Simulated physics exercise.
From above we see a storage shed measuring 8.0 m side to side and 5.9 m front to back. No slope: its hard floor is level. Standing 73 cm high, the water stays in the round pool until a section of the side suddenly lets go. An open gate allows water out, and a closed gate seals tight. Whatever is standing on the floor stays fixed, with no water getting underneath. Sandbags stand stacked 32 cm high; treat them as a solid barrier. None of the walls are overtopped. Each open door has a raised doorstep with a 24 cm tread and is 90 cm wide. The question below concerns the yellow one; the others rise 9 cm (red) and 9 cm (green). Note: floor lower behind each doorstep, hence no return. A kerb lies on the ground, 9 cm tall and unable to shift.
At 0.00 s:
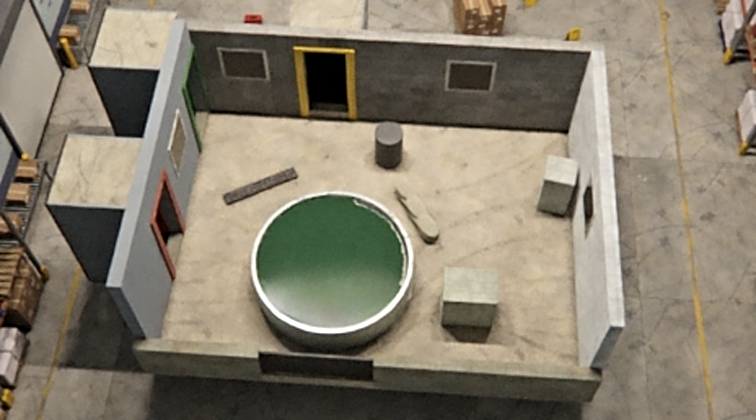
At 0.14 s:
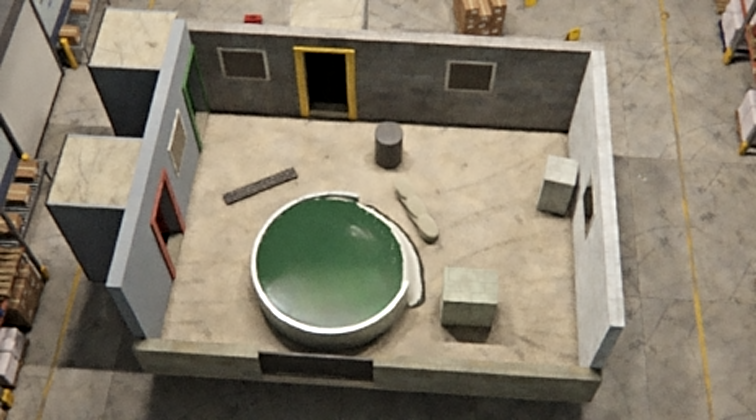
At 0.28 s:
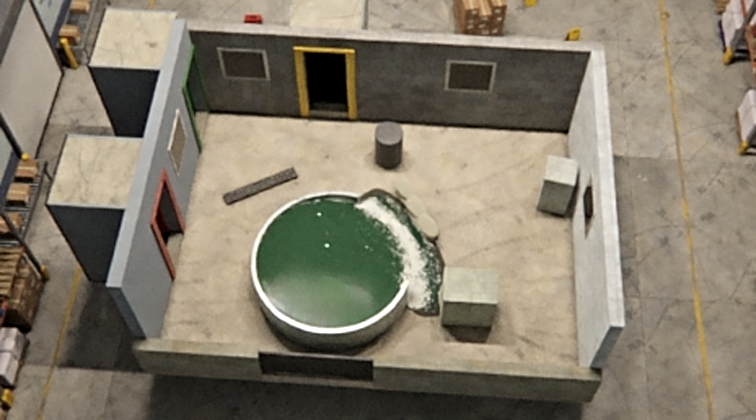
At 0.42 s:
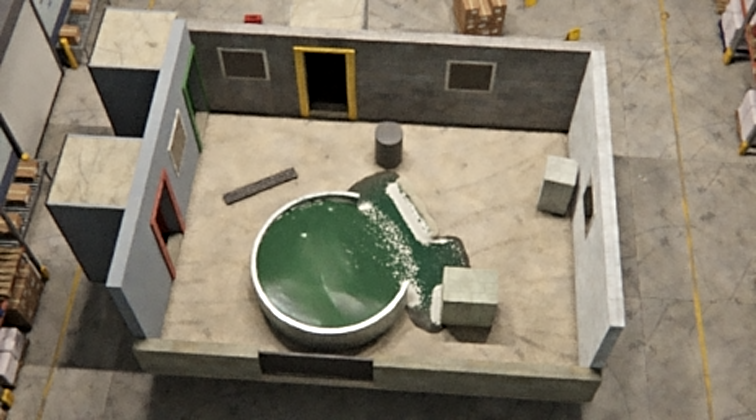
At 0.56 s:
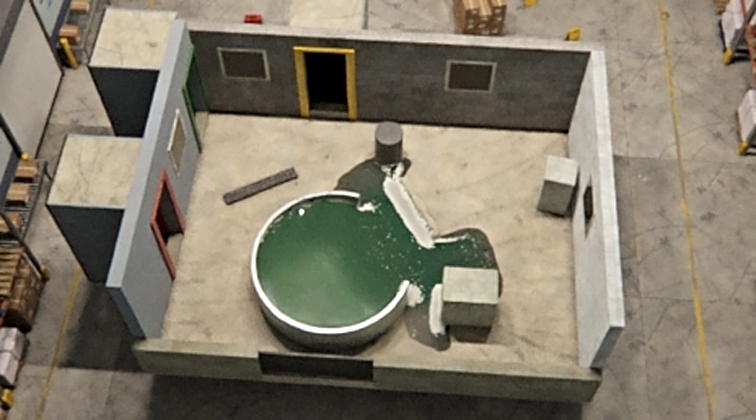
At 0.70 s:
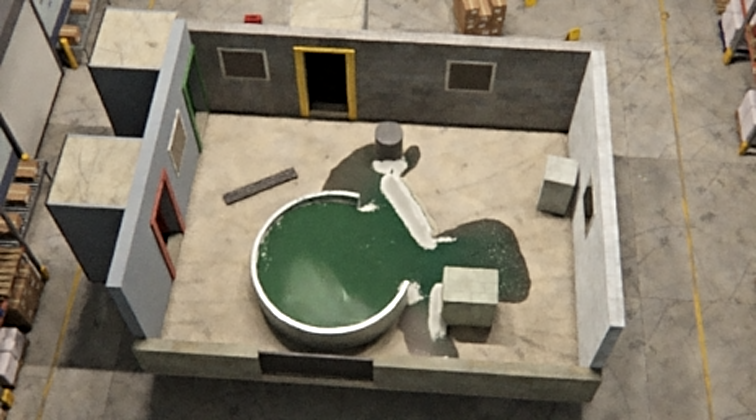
In a roofless shed, green water pours from a round pool's right side and spreads around nearby objects.
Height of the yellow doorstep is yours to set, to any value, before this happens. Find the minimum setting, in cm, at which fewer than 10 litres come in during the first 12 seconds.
The minimum is about 16 cm.
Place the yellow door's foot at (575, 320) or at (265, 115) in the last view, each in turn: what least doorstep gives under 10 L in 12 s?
In turn: About 24 cm, about 11.5 cm.
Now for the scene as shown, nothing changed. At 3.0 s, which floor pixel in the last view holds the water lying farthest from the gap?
I'd put the front's tip around (208, 115).
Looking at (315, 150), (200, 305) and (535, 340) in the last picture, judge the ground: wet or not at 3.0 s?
So, in order, I'd say got wet, then stayed dry, then got wet.
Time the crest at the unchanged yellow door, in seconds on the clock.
The level tops out around 2.6 s.
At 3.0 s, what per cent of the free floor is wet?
About 70 per cent.
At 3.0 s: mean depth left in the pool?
Roughly 27 cm.
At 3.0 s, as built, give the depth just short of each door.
Depths, in cm - yellow: 19, red: 0, green: 25.
After 1.4 s water covers 40 % of the floor, deepest (56 cm) near (412, 224); 4 cm at the yellow door, 0 litres in over its 19 cm doorstep.
After 3.0 s water covers 70 % of the floor, deepest (41 cm) near (568, 197); 19 cm at the yellow door, 0 litres in over its 19 cm doorstep.
After 12.0 s water covers 95 % of the floor, deepest (18 cm) near (242, 361); 9 cm at the yellow door, 1 litre in over its 19 cm doorstep.
At the yellow door as built, the water arrived by 1.4 s and peaked near 20 cm at 2.6 s.
With a doorstep of 13 cm, 37 litres would have come in within the 12 s; with 17.5 cm, 5 litres. So under 10 litres takes about 16 cm.
